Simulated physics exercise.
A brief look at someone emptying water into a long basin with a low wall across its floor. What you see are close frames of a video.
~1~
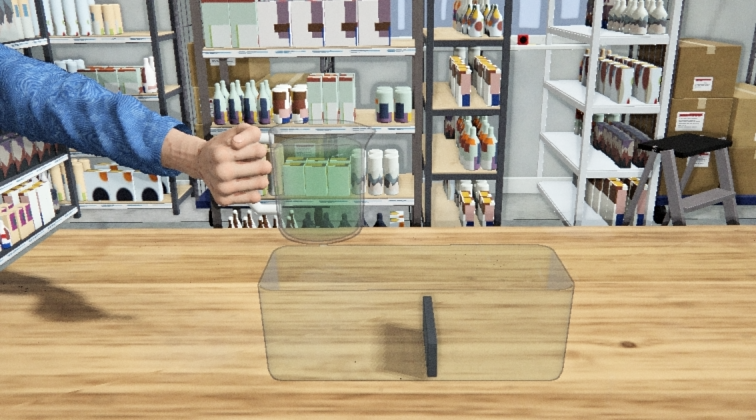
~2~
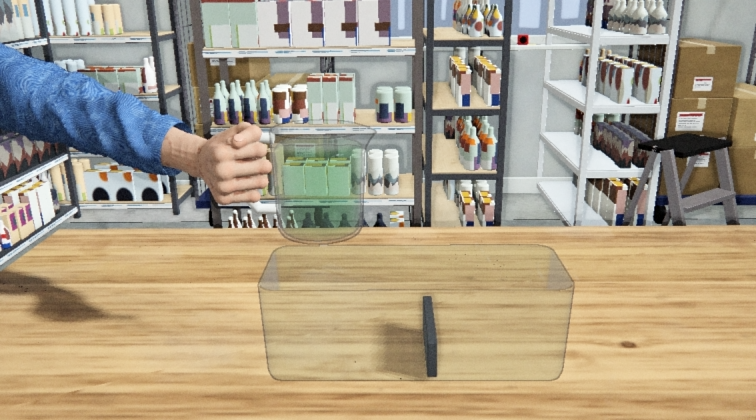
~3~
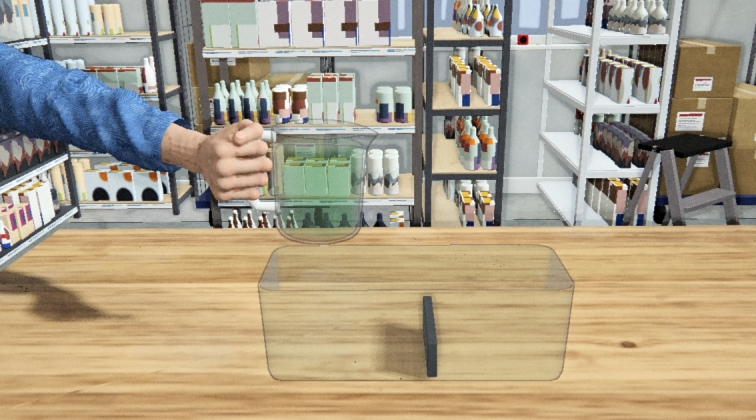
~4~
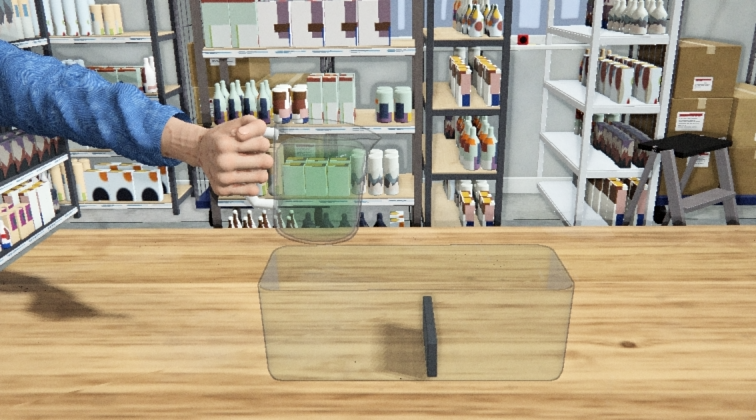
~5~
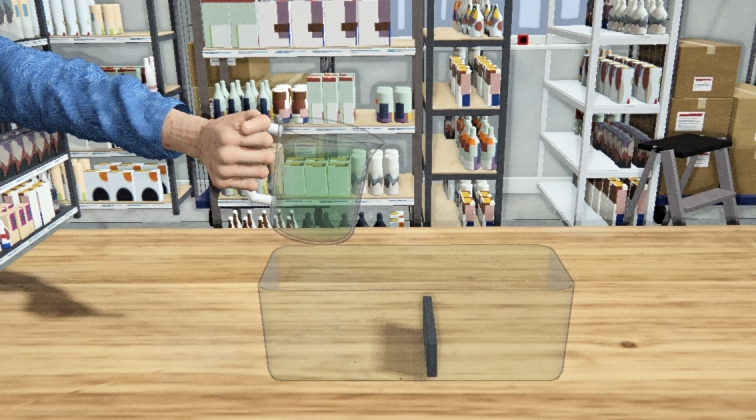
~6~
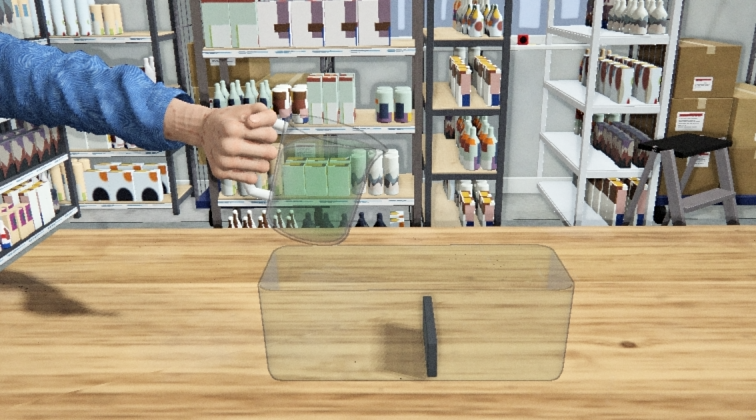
In a shop with stocked shelves, a hand slowly tilting a clear jug rightward above a long transparent basin with a low dark wall.
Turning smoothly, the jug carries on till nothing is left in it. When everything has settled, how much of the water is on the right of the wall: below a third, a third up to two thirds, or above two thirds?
After it calms, what's right of the wall is a middling share, one third to two thirds.
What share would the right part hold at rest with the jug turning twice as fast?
Near 30 %.
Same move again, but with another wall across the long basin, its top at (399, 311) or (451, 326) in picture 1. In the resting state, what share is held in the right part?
In order, 90 and 20 in a hundred.
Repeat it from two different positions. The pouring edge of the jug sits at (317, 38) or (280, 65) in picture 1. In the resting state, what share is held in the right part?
Result, first then second: About 5 % and about 10 %.
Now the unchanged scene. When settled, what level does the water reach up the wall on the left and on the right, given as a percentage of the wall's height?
30 % left, 50 % right.
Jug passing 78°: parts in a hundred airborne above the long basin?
Estimated: 20 per cent or thereabouts.
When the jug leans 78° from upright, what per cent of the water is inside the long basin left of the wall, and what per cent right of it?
Left 0 %, right 10 %.
A moment on, the jug is tipped on its side and 72 per cent is still to pour, 1 is left of the wall and 9 right of it.
Next, the jug is tipped right over and 18 per cent is still to pour, 25 is left of the wall and 46 right of it.
Then the jug is tipped right over and 1 per cent is still to pour, 48 is left of the wall and 50 right of it.
Later the jug is tipped right over and 0 per cent is still to pour, 49 is left of the wall and 50 right of it.
At rest 49 per cent lies left of the wall, 50 right of it and 1 outside.
